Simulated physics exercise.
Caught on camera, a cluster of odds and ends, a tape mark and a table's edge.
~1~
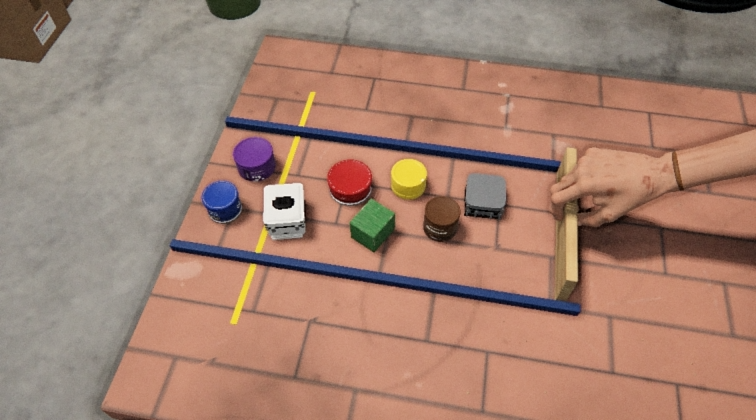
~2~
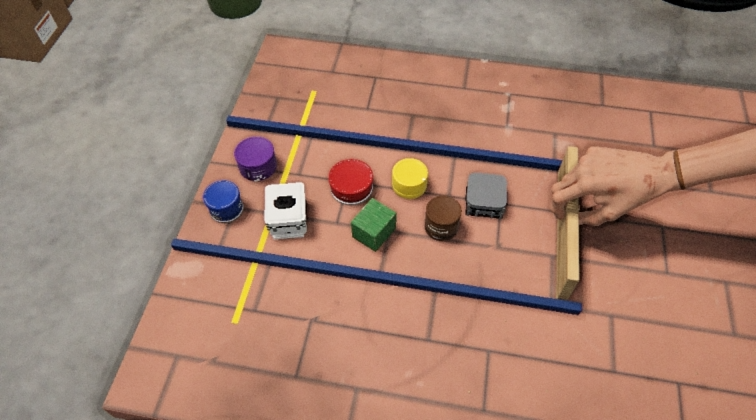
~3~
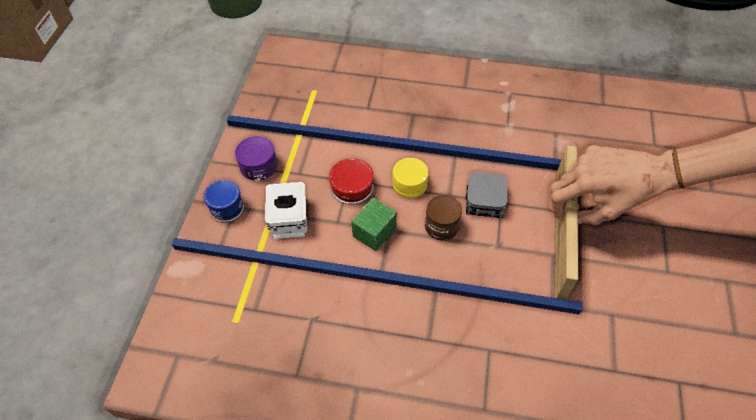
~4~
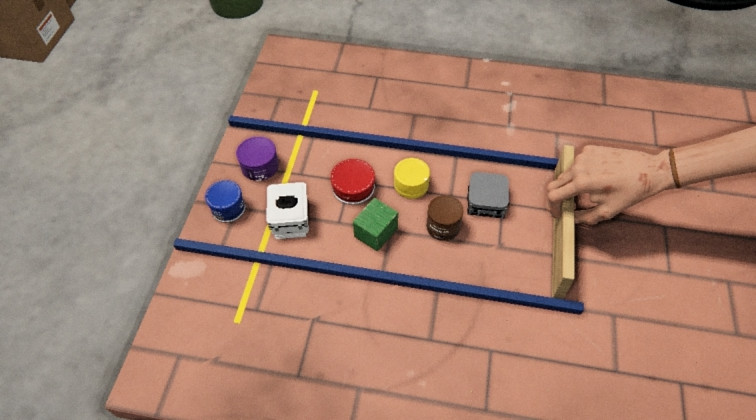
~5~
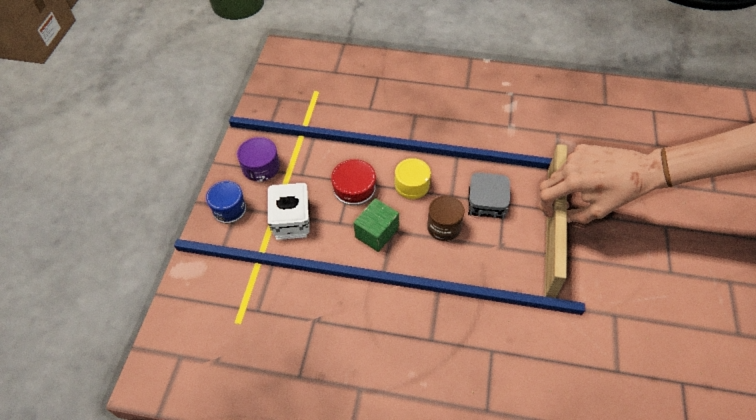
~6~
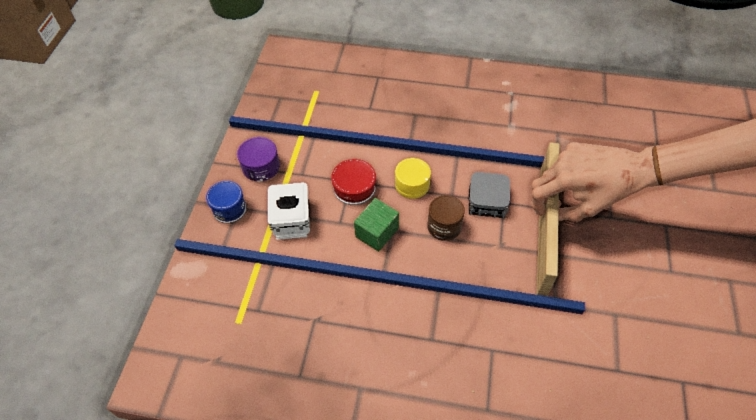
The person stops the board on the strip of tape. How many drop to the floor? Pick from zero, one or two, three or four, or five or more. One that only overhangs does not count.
In the end the number that fall off is one or two.
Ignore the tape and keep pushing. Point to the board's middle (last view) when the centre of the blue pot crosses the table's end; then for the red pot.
Near (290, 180) and (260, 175).
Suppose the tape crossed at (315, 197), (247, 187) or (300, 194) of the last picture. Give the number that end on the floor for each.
In that order 0, 5 and 0.
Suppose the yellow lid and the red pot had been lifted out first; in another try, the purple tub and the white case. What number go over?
It would be 1 and 0.
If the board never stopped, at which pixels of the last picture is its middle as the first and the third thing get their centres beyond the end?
About (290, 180), then (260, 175).
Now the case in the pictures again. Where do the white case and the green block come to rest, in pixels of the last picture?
Near (217, 212) and (250, 223).
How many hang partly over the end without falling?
It comes to 0.
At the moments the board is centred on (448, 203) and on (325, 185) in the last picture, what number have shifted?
First 3, then 7.
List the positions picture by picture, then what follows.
In the first frame, blue pot (222, 202); purple tub (255, 159); white case (285, 211); board (566, 222); tape (279, 192).
In the second frame, purple tub (256, 159); grey case (486, 196).
In the third frame, white case (287, 210); green block (375, 224).
In the fourth frame, blue pot (226, 202); brown tub (444, 219).
In the fifth frame, purple tub (259, 160); yellow lid (413, 179).
In the sixth frame, blue pot (227, 202); purple tub (259, 160); white case (290, 211); board (548, 217); tape (283, 192).
Early on, none off yet; blue pot at rest near (227, 202); purple tub at rest near (259, 160); white case at rest near (290, 211).
A while later, none off yet; blue pot at rest near (227, 202); purple tub at rest near (259, 160); white case at rest near (285, 213).
Further along, none off yet; blue pot at rest near (227, 203); purple tub travelled about its own width near (232, 157); white case travelled about its own width near (260, 218).
Finally, the number that fall off is one or two; lost, purple tub and blue pot.
